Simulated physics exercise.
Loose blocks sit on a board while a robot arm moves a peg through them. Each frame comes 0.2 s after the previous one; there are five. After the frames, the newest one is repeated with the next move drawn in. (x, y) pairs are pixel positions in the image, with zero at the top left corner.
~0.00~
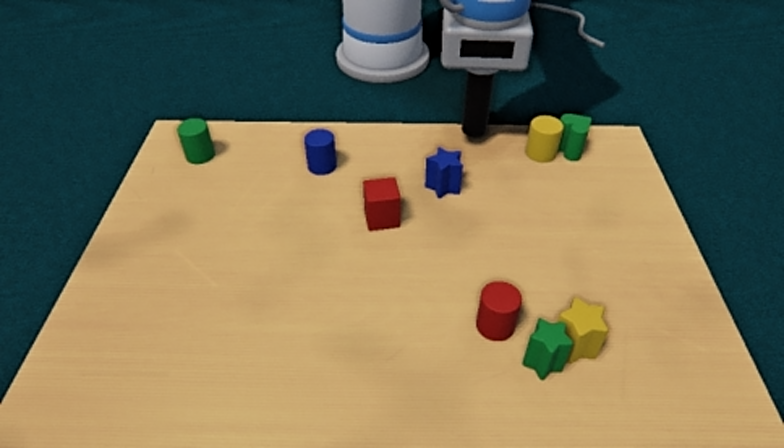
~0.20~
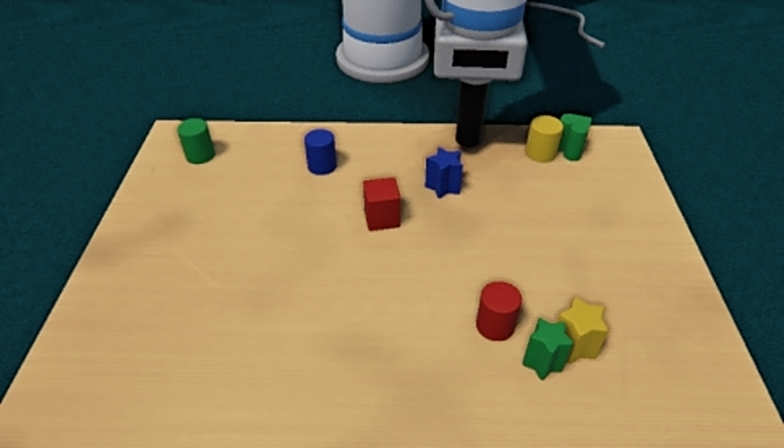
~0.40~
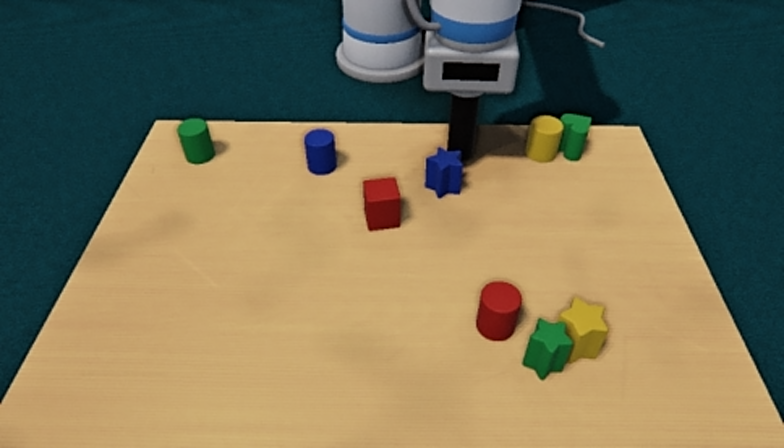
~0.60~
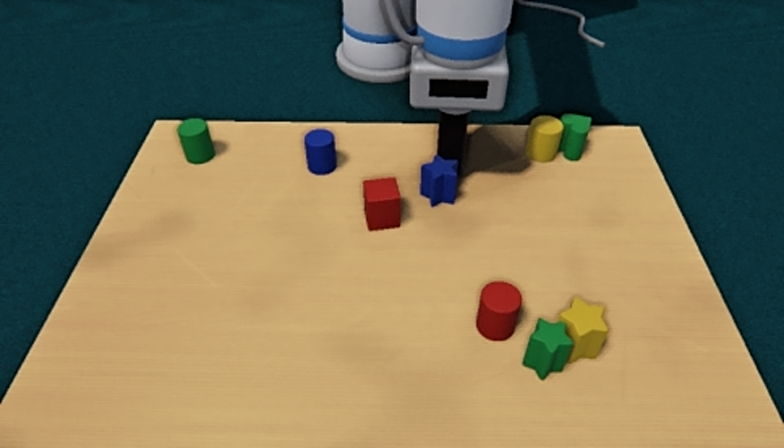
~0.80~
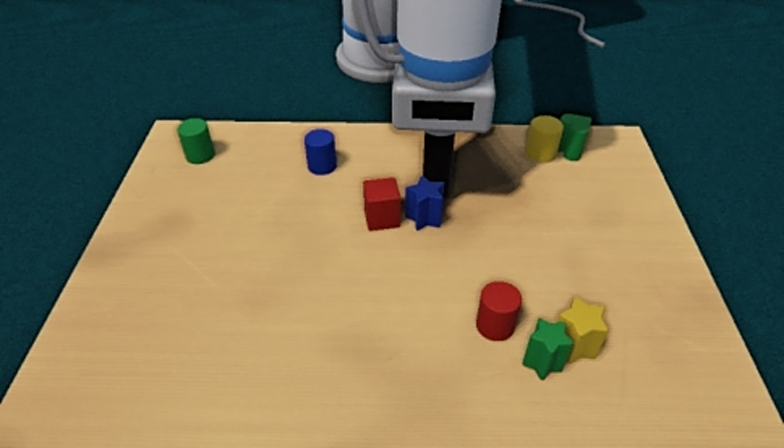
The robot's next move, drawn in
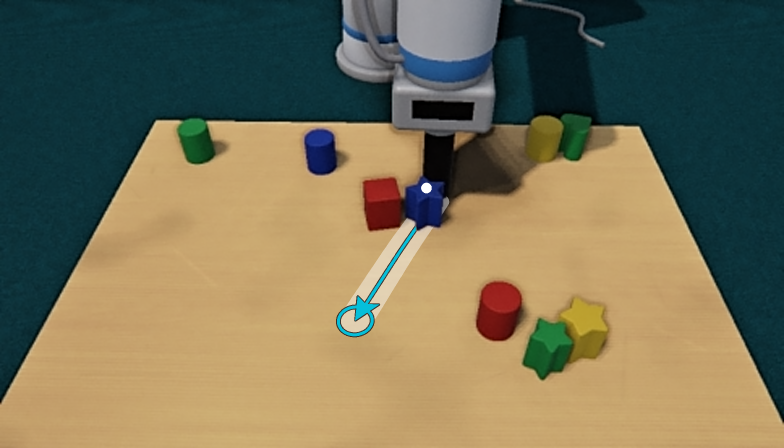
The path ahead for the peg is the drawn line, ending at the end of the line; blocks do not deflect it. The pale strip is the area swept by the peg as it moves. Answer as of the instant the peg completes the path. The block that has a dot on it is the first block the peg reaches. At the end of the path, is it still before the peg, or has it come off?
Still in front.
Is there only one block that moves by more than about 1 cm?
Yes
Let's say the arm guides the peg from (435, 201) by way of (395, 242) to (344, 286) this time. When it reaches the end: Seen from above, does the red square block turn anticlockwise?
No, it doesn't check out.
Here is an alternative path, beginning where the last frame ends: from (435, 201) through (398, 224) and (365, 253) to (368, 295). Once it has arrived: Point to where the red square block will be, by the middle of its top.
When the path ends, it will be at (348, 197).
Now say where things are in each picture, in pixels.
Tip of the peg at (474, 130), middles of tops, red square block at (382, 188), blue star at (446, 157), in the first frame.
Peg at (468, 140), nothing pushed, in the second frame.
Peg at (460, 153), nothing pushed, in the third frame.
Peg at (449, 170), blue star at (441, 166), in the fourth frame.
Peg at (436, 191), red square block at (382, 188), blue star at (426, 188), in the fifth frame.
The line goes from (435, 201) to (355, 321); the dot is on the blue star.
The first path, step by step. One third of the way, peg at (411, 225); blue star at (401, 225).
Two thirds of the way, peg at (384, 265); blue star at (372, 268).
At the end, peg at (355, 311); red square block unmoved; blue star at (340, 318).
